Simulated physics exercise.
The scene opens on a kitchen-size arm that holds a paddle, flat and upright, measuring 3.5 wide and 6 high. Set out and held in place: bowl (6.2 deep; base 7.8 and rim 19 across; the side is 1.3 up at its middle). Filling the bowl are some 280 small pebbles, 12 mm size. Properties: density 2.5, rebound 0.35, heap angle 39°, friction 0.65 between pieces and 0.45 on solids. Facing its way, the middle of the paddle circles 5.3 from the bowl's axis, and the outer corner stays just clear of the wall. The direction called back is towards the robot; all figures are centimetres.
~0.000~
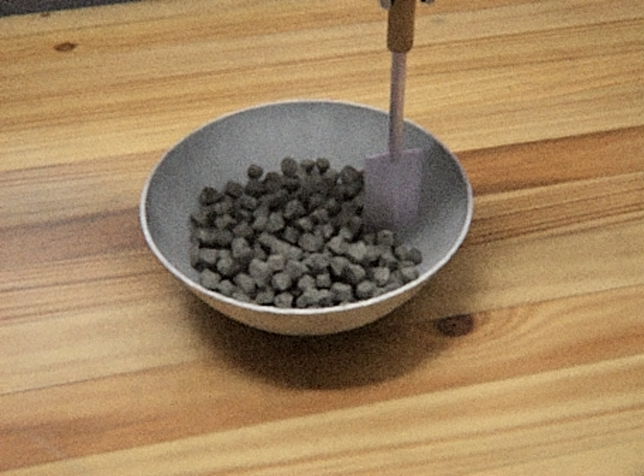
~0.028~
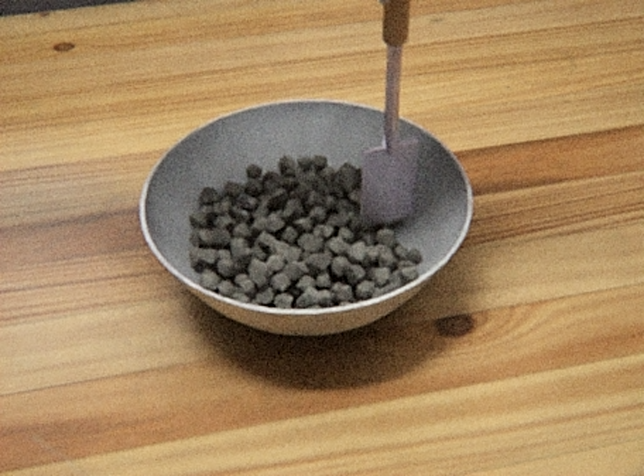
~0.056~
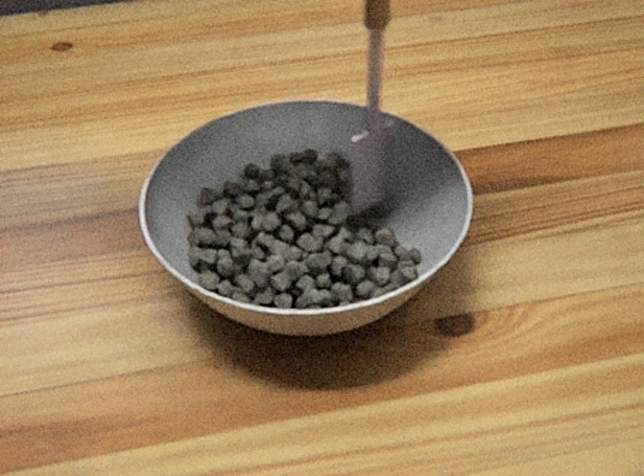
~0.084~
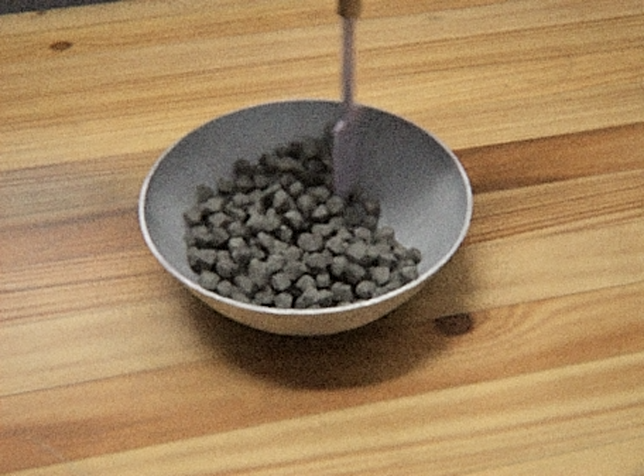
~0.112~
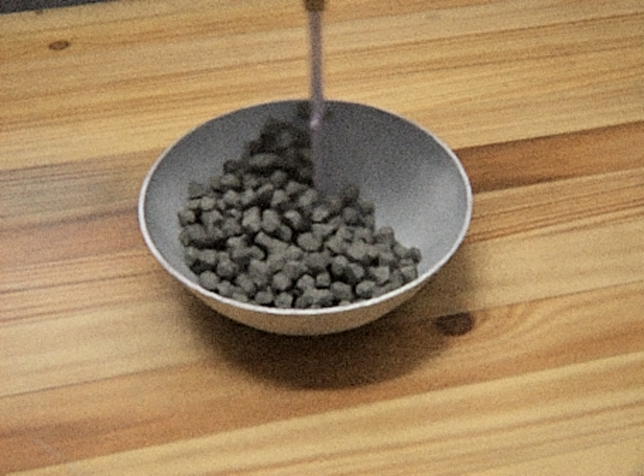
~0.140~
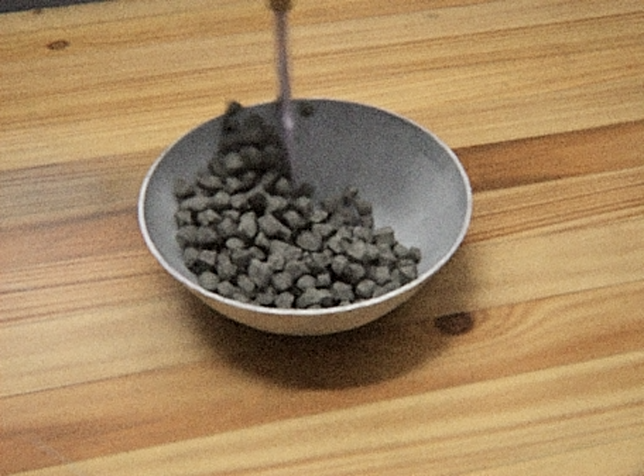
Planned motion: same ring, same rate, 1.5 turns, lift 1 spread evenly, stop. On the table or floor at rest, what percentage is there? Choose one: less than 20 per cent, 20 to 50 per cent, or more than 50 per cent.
The share is 20 to 50 per cent.
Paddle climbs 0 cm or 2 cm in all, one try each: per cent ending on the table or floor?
That gives about 40 per cent and 20 per cent, in order.
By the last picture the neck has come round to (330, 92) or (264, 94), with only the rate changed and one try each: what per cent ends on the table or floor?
Close to 20 and 35 in a hundred.
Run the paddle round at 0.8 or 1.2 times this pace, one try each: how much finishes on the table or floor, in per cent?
First try close to 20, second close to 30, in per cent.
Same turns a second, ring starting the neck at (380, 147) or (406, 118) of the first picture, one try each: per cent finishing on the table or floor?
Some 15 and 15 per cent.
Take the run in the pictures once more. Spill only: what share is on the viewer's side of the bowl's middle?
Around 60 %.
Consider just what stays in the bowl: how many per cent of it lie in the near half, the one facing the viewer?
50 %.
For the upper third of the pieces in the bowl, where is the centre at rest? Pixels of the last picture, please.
(250, 254).
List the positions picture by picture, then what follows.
Paddle neck at (395, 132), 0° round; upper third of the load around (295, 227), from x 195 to 415, top at y 165; 282 in the bowl, in the first frame.
Paddle neck at (391, 125), 8° round; upper third of the load around (295, 225), from x 195 to 415, top at y 165, in the second frame.
Paddle neck at (374, 109), 27° round; upper third of the load around (294, 220), from x 195 to 415, top at y 155, in the third frame.
Paddle neck at (348, 96), 48° round; upper third of the load around (284, 213), from x 190 to 415, top at y 130, in the fourth frame.
Paddle neck at (317, 90), 70° round; upper third of the load around (273, 209), from x 185 to 410, top at y 110, in the fifth frame.
Paddle neck at (285, 90), 91° round; upper third of the load around (250, 205), from x 180 to 410, top at y 105; 282 in the bowl, in the sixth frame.
After 0.37 s, 264° round, highest piece 10 above the table; 247 in the bowl, 12 on the table or floor, 23 in flight or on the tool.
After 0.60 s, 78° round, highest piece 9 above the table; 210 in the bowl, 62 on the table or floor, 10 in flight or on the tool.
After 0.91 s, 180° round, highest piece 6 above the table; 202 in the bowl, 80 on the table or floor.
After 1.61 s, 180° round, highest piece 6 above the table; 202 in the bowl, 80 on the table or floor.
At rest, 202 in the bowl, 80 on the table or floor. That is 28 % on the table or floor.
